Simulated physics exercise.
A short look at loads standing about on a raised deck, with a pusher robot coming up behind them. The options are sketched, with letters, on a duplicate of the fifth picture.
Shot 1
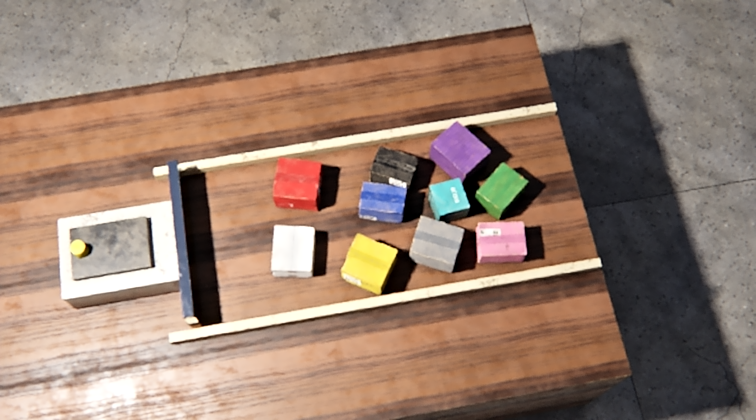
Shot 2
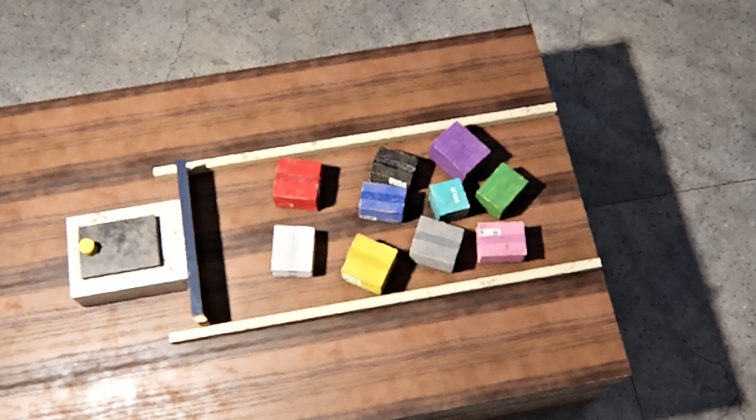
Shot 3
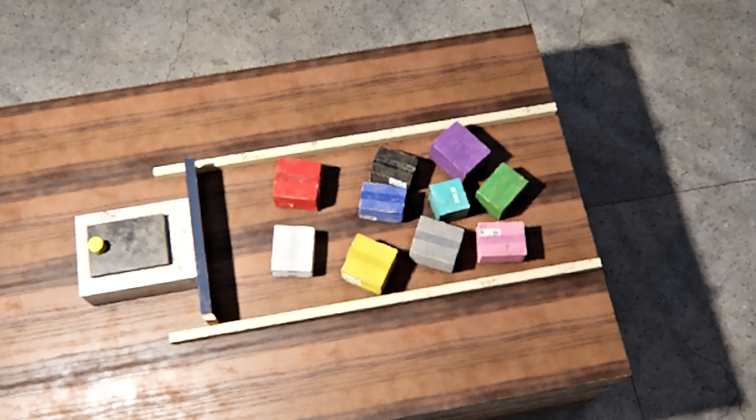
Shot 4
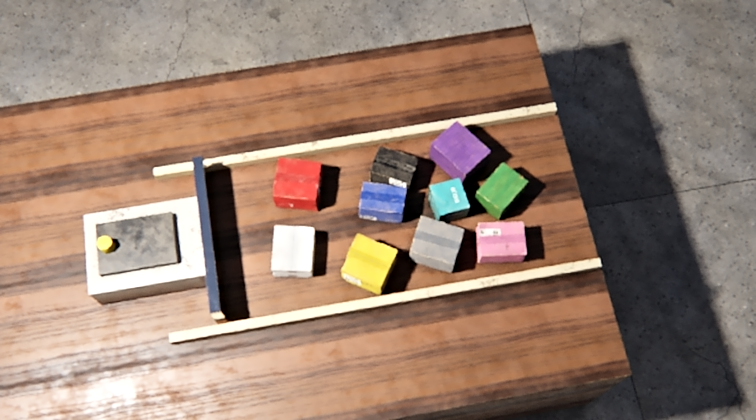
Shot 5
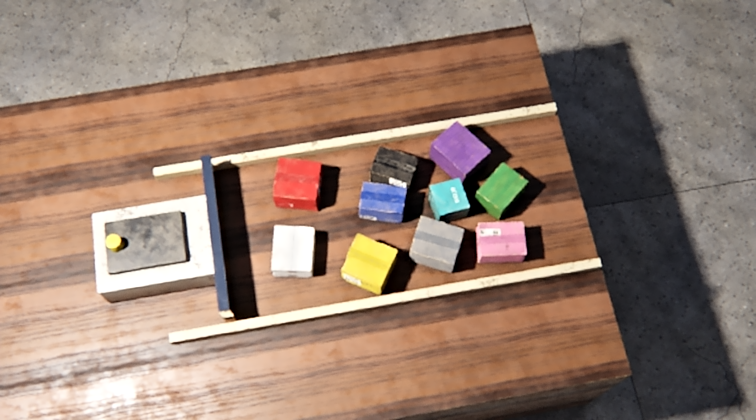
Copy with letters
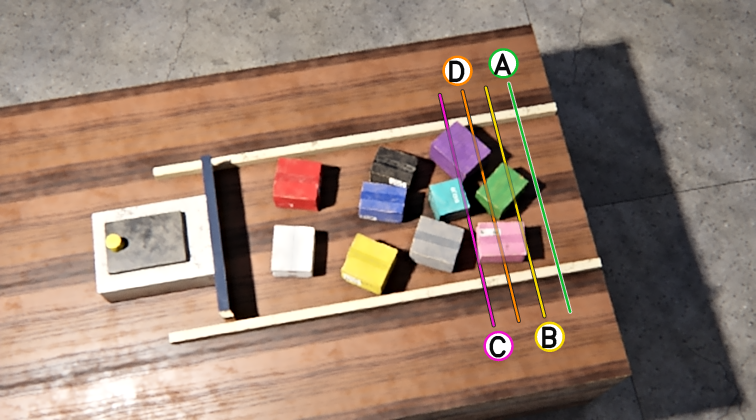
On a raised wooden deck above a grey floor, ten coloured boxes stand scattered between two pale rails, with a pusher robot at the left behind a dark upright blade. The robot creeps a short way right, narrowing the gap to the red and white boxes, while every box stays still.
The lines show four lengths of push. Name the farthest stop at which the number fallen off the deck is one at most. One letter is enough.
It can go as far as C.
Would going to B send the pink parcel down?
Yes.
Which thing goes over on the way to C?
It is the green crate.
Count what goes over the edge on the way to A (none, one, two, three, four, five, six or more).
Six or more.
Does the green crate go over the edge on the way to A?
Yes.
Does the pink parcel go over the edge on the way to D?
Yes.
On the marked copy, A at (538, 192); B at (514, 196); C at (465, 204); D at (489, 200).
Following C. Soon after the start, robot (244, 225); yellow parcel (381, 266); red parcel (328, 178).
Later, robot (335, 210); green crate (523, 187); pink parcel (518, 244).
In the end, robot (404, 198); green crate over the edge; purple crate (555, 132); one fallen.
As for the rest, A drops seven; B drops four; D drops three.
